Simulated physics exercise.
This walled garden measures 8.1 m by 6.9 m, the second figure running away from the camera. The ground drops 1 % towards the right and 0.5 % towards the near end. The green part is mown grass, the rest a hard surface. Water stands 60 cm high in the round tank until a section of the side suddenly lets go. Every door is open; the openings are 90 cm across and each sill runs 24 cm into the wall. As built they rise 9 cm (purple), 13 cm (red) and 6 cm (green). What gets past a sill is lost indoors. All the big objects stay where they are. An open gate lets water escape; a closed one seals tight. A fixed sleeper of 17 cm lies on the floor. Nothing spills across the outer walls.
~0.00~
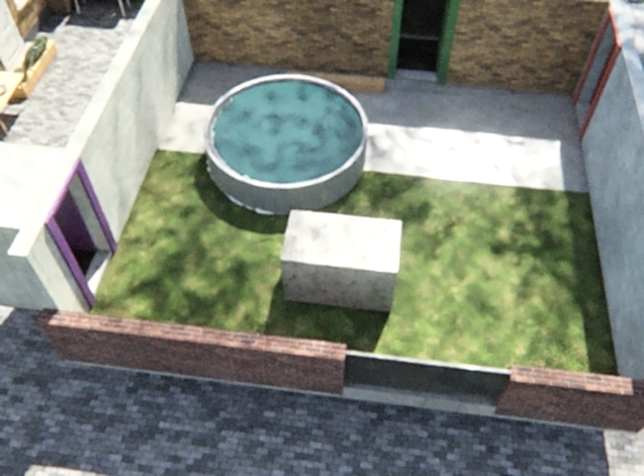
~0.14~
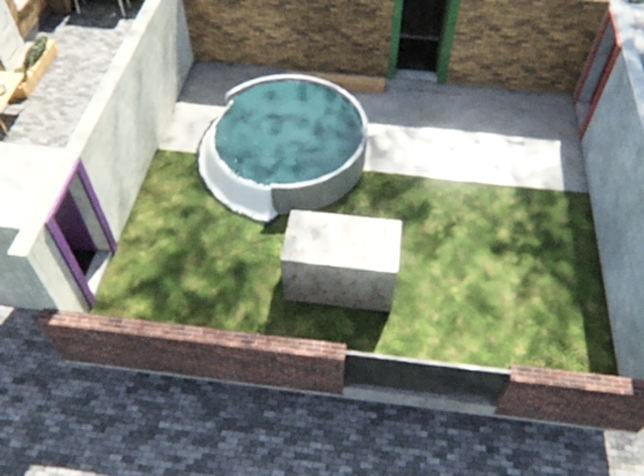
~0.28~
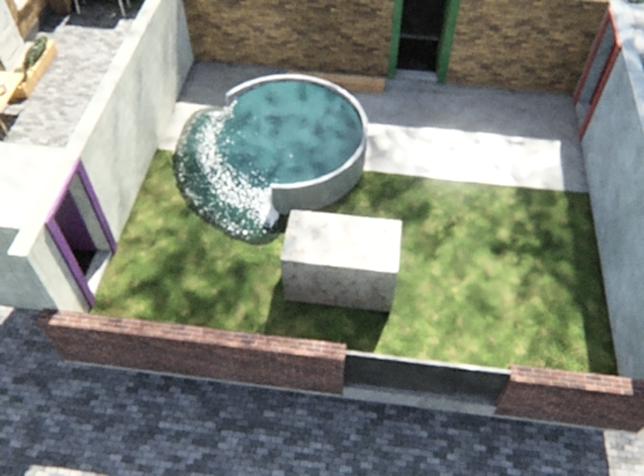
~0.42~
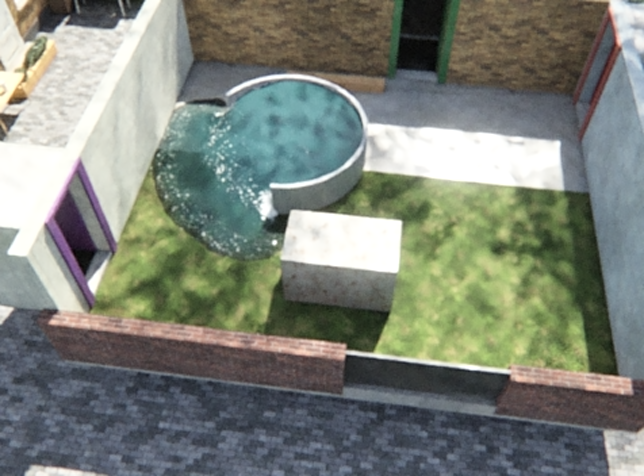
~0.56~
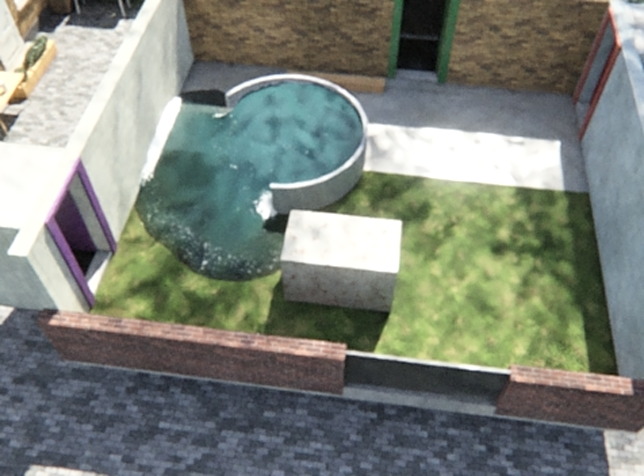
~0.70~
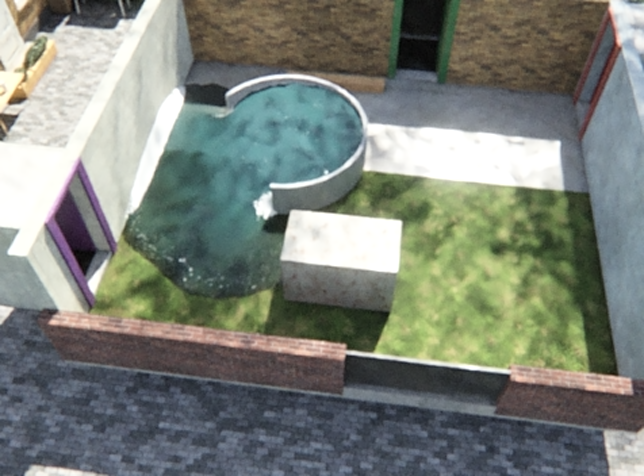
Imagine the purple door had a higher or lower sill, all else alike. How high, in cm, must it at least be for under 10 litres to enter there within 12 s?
At least 23 cm or so.
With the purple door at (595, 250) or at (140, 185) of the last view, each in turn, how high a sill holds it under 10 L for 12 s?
Roughly 8.0 and 30 cm.
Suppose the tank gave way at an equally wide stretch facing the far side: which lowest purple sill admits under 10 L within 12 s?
Some 5.5 cm.
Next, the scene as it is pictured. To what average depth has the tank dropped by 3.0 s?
Some 18 cm.
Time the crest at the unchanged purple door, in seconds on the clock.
Around 3.6 s.
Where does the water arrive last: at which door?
Last comes the red one.
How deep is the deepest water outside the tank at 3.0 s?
Roughly 40 cm.
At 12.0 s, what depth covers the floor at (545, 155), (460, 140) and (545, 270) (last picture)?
Roughly 7, 6 and 10 cm, in turn.
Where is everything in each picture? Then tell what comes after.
In the first picture, the round tank at (286, 130) is whole and still, 60 cm deep; the purple door at (85, 238) is dry.
In the second picture, the front is at a hidden place, 0.3 m from the gap at (214, 167); 0.6 m2 of floor is wet, 60 cm left at the back.
In the third picture, the front is at (196, 115), 0.7 m from the gap at (214, 169); 2.4 m2 of floor is wet, 60 cm left at the back.
In the fourth picture, the front is at (175, 113), 1.1 m from the gap at (214, 170); 4.6 m2 of floor is wet, 60 cm left at the back.
In the fifth picture, water pours out at (214, 170) and has run 1.6 m, to (206, 273); about 7 cm deep outside, 60 cm at the back.
In the sixth picture, the gap is at (214, 170), the front 2.0 m out at (183, 286); the back of the round tank holds 59 cm; 0.8 m in a straight line remain to the purple door at (85, 238).
After 1.4 s water covers 25 % of the floor, deepest (36 cm) near (164, 155); 13 cm at the purple door, 0 litres in over its 9 cm sill.
After 3.0 s water covers 35 % of the floor, deepest (40 cm) near (79, 338); 20 cm at the purple door, 43 litres in over its 9 cm sill.
After 12.0 s water covers 95 % of the floor, deepest (11 cm) near (599, 404); 6 cm at the purple door, 168 litres in over its 9 cm sill.
At the purple door as built, the water arrived by 1.1 s and peaked near 22 cm at 3.6 s.
With a sill of 19.5 cm, 25 litres would have come in within the 12 s; with 26 cm, 5 litres. So under 10 litres takes about 23 cm.
